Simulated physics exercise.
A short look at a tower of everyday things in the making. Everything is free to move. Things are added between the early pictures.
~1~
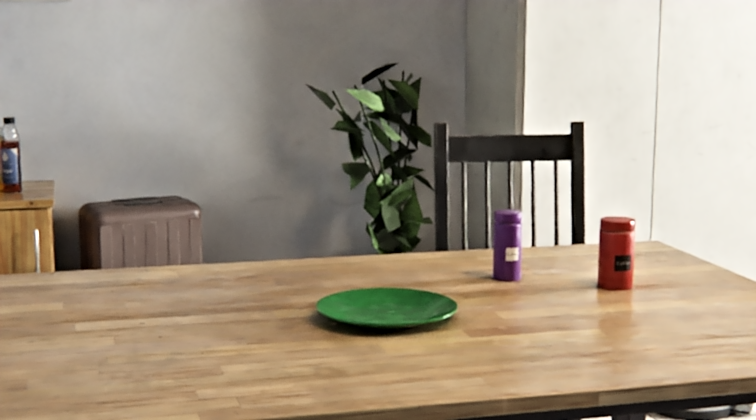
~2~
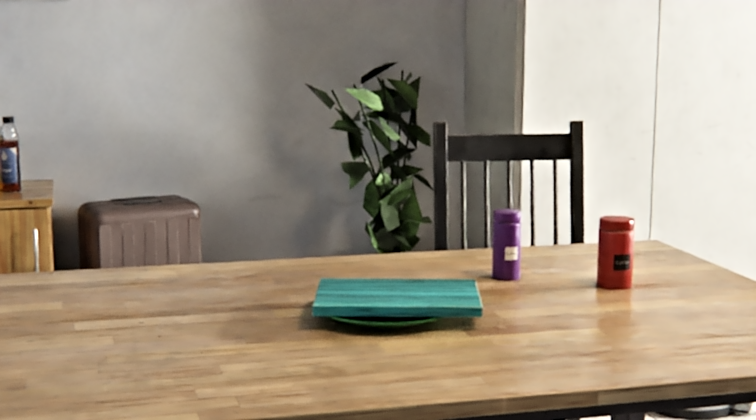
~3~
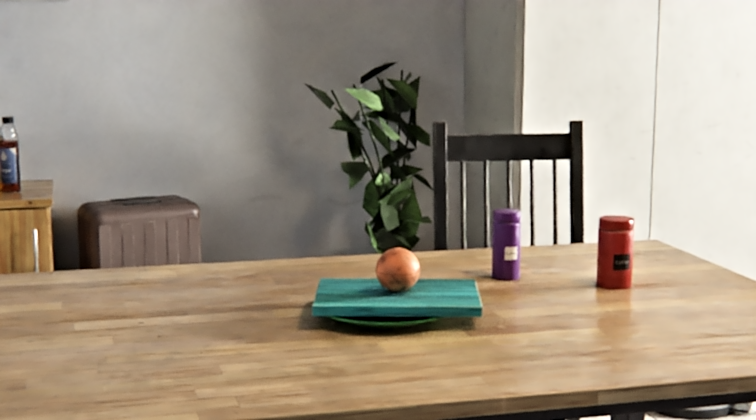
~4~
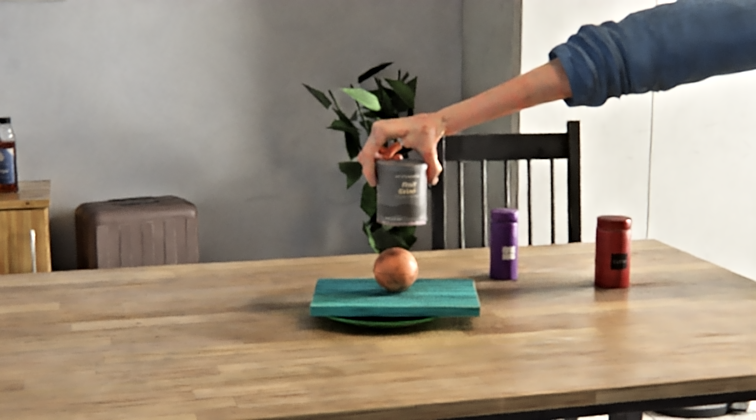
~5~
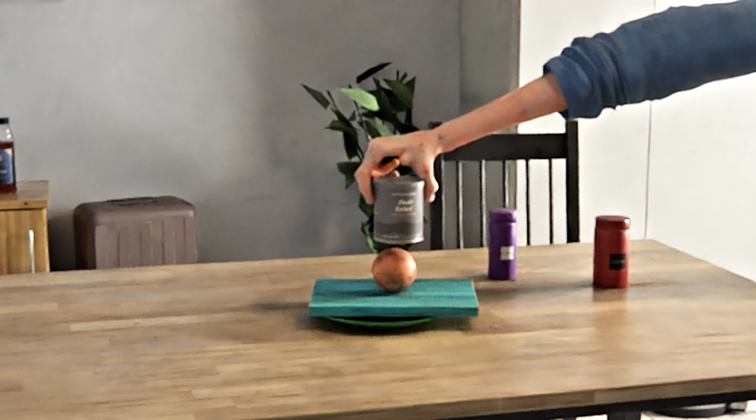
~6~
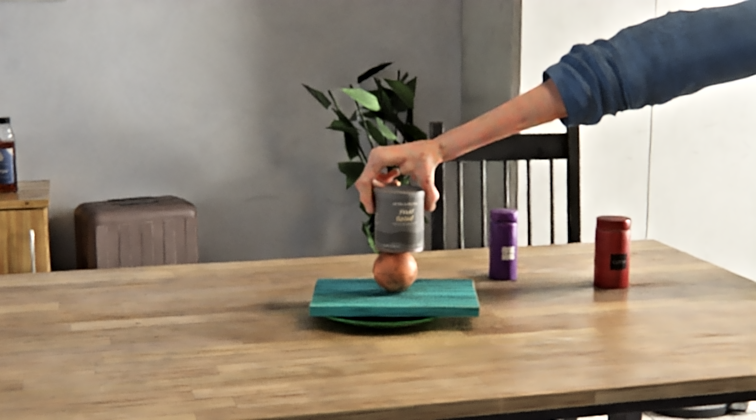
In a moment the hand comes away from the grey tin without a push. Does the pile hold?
Here the pile gives way.
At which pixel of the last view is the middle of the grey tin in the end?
At about (542, 285).
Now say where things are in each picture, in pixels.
In the first frame, the last thing is not in view yet.
In the second frame, the last thing is not in view yet.
In the third frame, the last thing is not in view yet; red jar (615, 252).
The fourth frame shows on its way; grey tin (402, 192); turquoise board (395, 297).
The fifth frame shows on its way; grey tin (398, 209); purple shaker (503, 244).
The sixth frame shows set down, still held; grey tin (399, 218); orange ball (395, 270).
Then, 0.40 s past the last view, grey tin rocked 37° from its first pose near (425, 225).
Then, 0.60 s past the last view, grey tin now fallen.
Then, 0.80 s past the last view, things are still on the move.
Then, 1.10 s past the last view, as before.
Finally, fallen, grey tin; the other 5 still in place. Final places as the last picture's camera would see them, grey tin near (542, 285). The pile loses its balance.
